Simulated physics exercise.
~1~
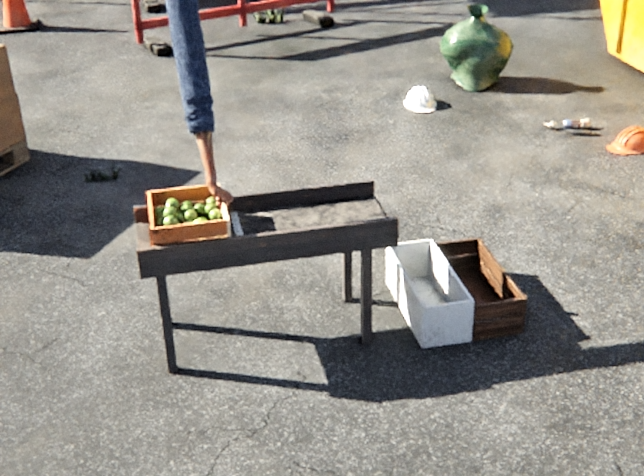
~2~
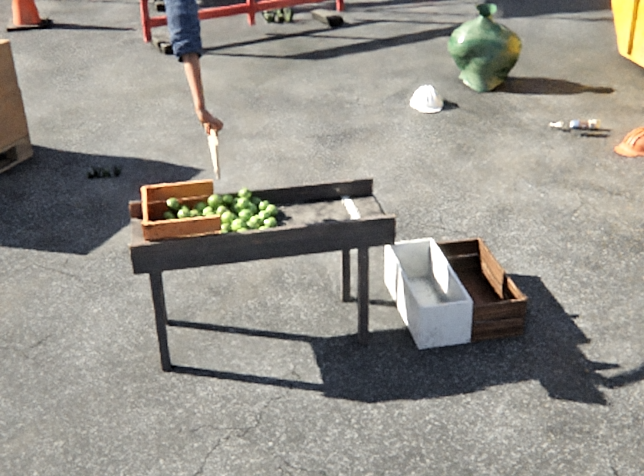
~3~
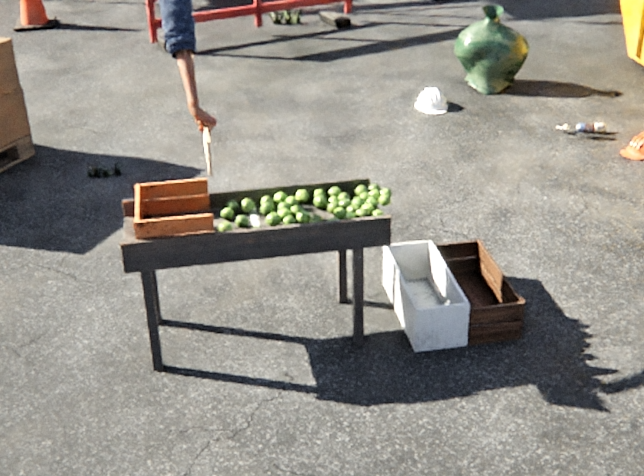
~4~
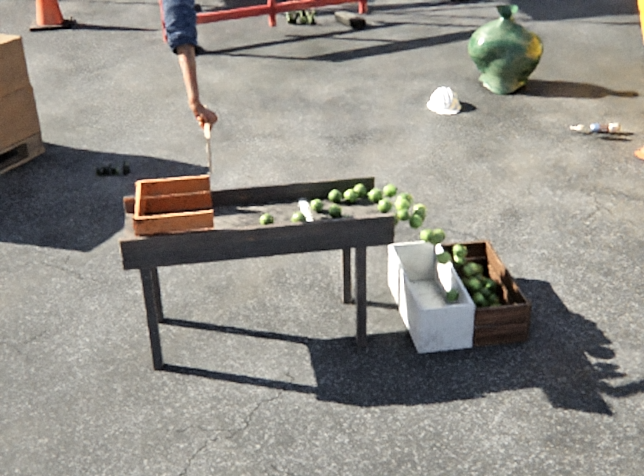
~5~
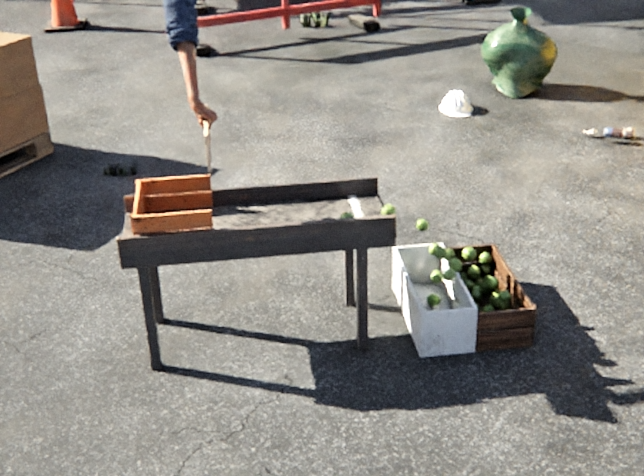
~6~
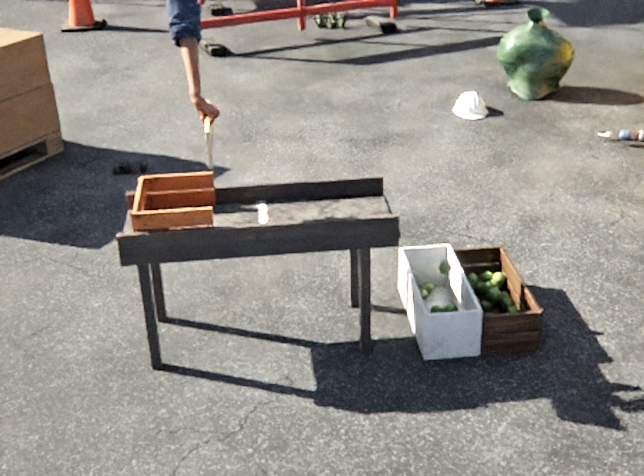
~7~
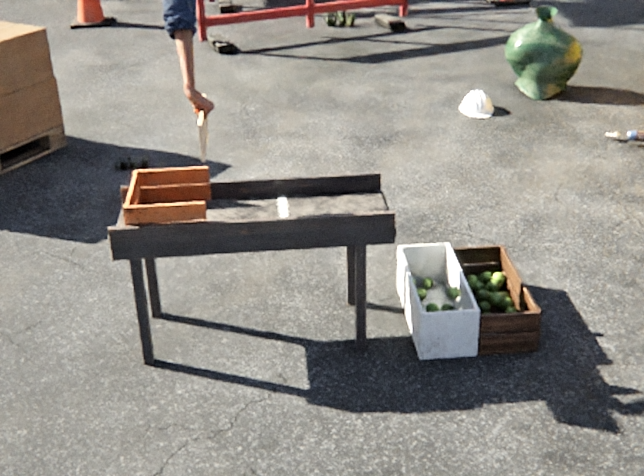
On sunlit asphalt, a hand lifts the gate of an orange pen on a dark table-like conveyor, and green apples travel right and drop off the end, some landing in a white tote but most in the brown wooden box beyond, leaving the belt empty.
